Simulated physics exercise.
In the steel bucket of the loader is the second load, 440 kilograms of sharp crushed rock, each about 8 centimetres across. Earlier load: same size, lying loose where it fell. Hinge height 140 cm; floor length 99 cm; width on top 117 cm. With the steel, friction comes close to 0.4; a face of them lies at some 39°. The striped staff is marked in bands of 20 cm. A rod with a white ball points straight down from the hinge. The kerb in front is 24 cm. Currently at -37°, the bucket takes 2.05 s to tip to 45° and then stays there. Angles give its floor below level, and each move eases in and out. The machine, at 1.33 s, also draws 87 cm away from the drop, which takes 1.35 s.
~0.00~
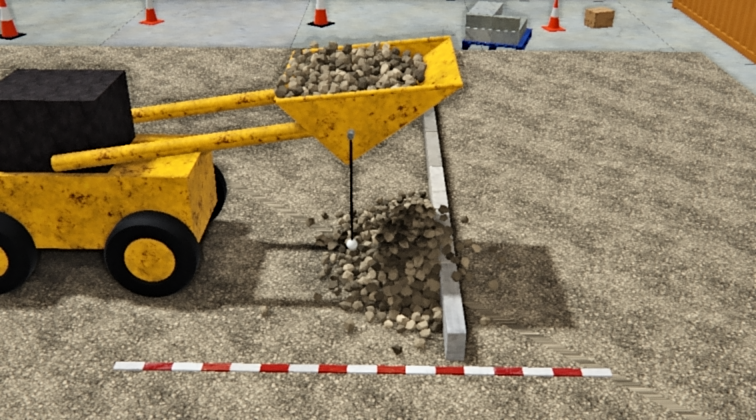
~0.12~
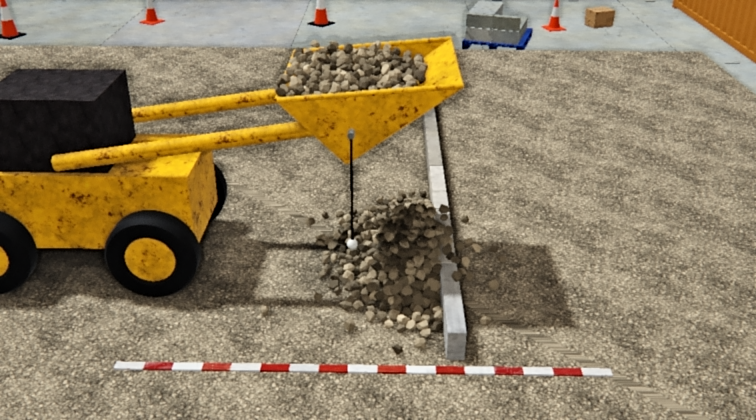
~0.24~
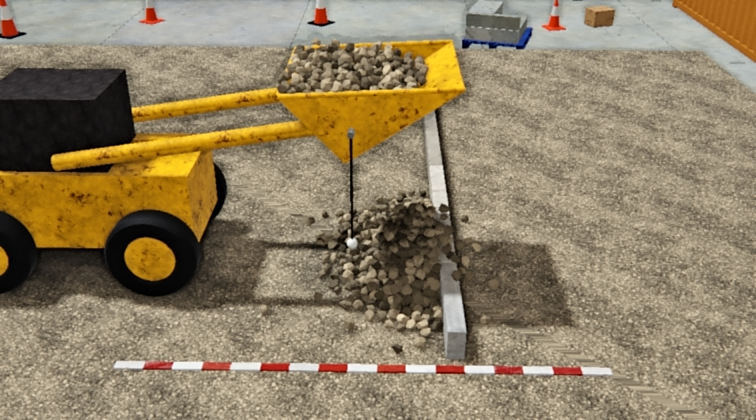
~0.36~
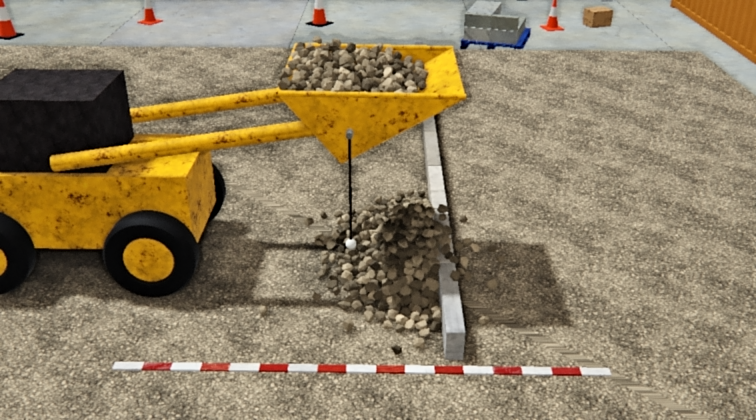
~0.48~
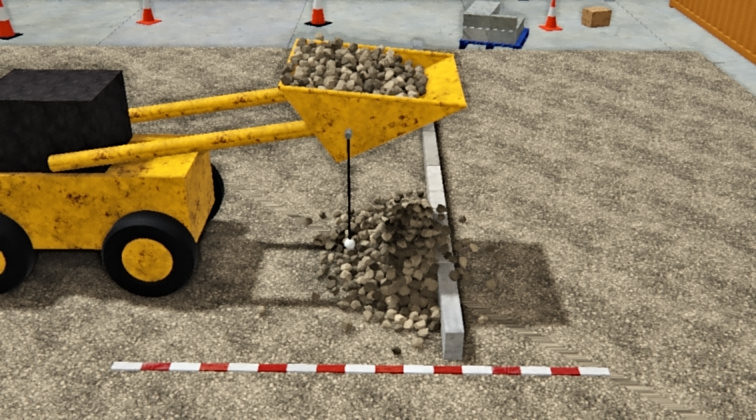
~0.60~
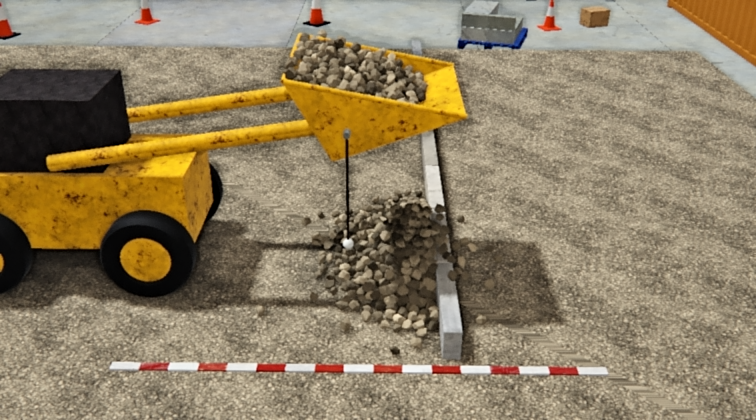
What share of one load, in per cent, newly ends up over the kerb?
21 %.
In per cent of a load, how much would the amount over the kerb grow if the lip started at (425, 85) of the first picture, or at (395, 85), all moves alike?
First some 5, then 0 per cent.
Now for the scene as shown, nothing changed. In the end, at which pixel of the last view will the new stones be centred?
I'd say close to (398, 238).
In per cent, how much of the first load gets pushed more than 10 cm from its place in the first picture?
Close to 5 in a hundred of them.
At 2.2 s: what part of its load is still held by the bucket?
About 5 per cent is held.
After 1.5 s the floor is at 32°; in per cent of one load, 98 in the bucket, 100 on this side of the kerb, 2 over the kerb; the foremost stones are at (477, 260).
After 2.2 s the floor is at 45°; in per cent of one load, 3 in the bucket, 179 on this side of the kerb, 18 over the kerb; the foremost stones are at (520, 255).
After 3.1 s the floor is at 45°; in per cent of one load, 0 in the bucket, 177 on this side of the kerb, 22 over the kerb; the foremost stones are at (569, 251).
After 5.9 s the floor is at 45°; in per cent of one load, 0 in the bucket, 177 on this side of the kerb, 22 over the kerb; the foremost stones are at (569, 251). Net gain over the kerb, 21.
